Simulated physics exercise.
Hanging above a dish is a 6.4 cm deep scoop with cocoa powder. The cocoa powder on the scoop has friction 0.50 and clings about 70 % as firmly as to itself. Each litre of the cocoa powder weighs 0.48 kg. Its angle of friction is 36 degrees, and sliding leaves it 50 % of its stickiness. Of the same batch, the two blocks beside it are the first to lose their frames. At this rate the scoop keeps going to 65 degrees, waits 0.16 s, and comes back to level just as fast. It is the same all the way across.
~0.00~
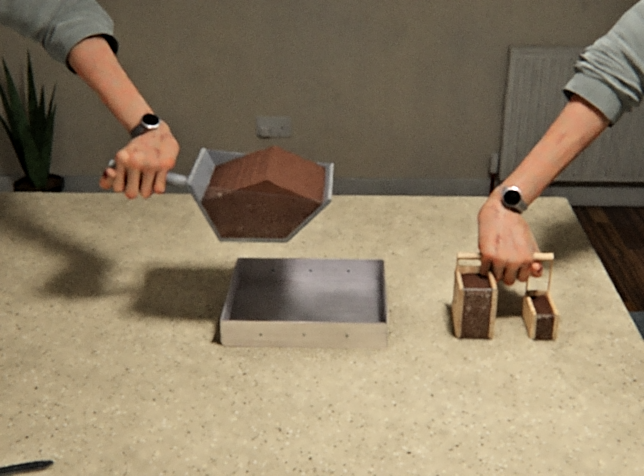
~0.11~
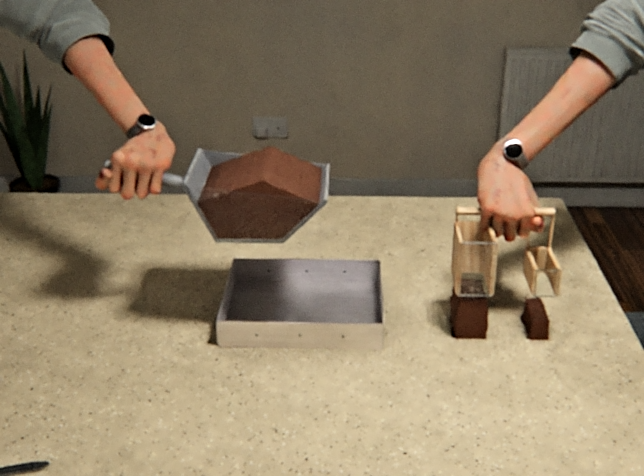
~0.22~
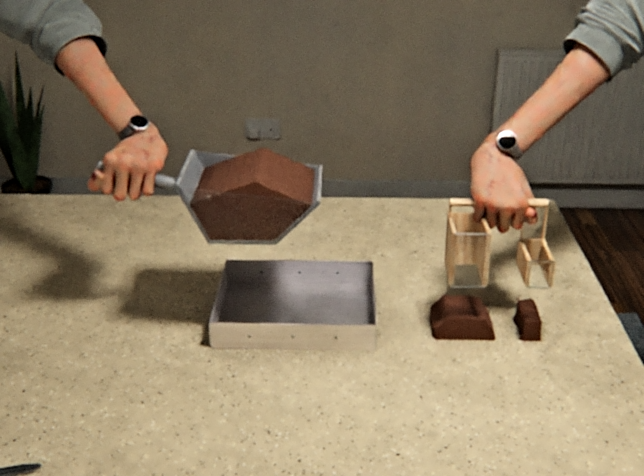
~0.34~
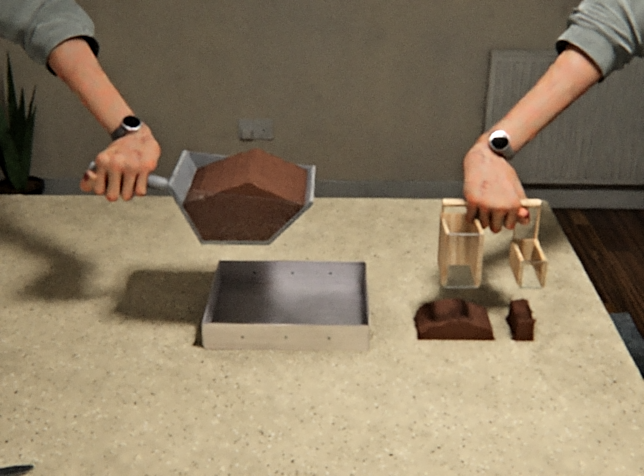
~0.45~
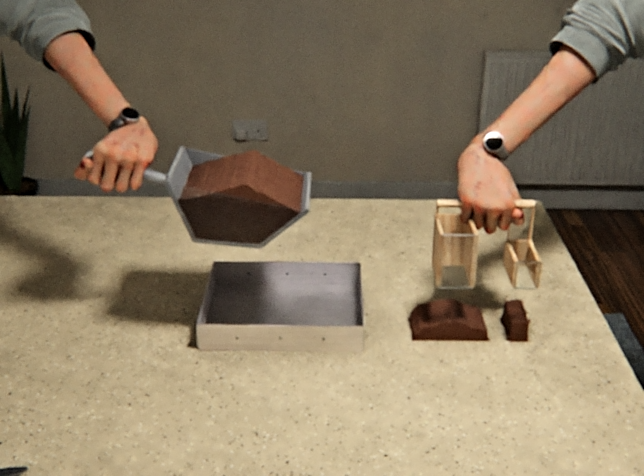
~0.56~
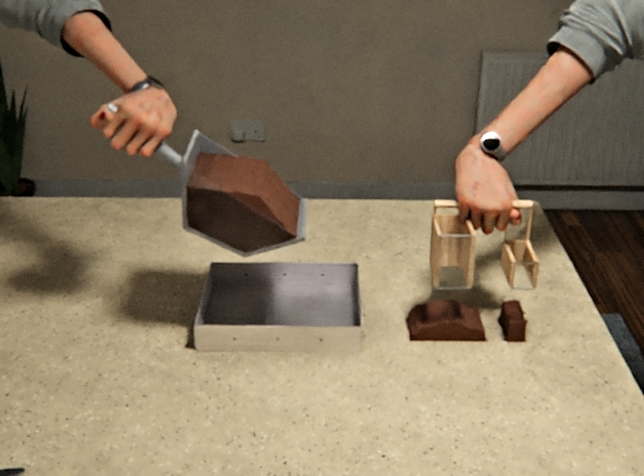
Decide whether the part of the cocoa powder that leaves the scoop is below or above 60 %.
Looks like it ends up south of 60 per cent.
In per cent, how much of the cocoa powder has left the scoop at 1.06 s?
Close to 50 percent.
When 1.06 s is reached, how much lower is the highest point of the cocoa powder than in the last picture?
Measured change: About 4.0 cm.
After 0.79 s, the scoop is at 65 degrees and 1 % has left it.
After 1.06 s, the scoop is at 57 degrees and 50 % has left it.
After 1.34 s, the scoop is at 2 degrees and 55 % has left it.
After 1.61 s, the scoop is at 0 degrees and 55 % has left it.
After 1.72 s, at the end, the scoop is at 0 degrees and 55 % has left it.
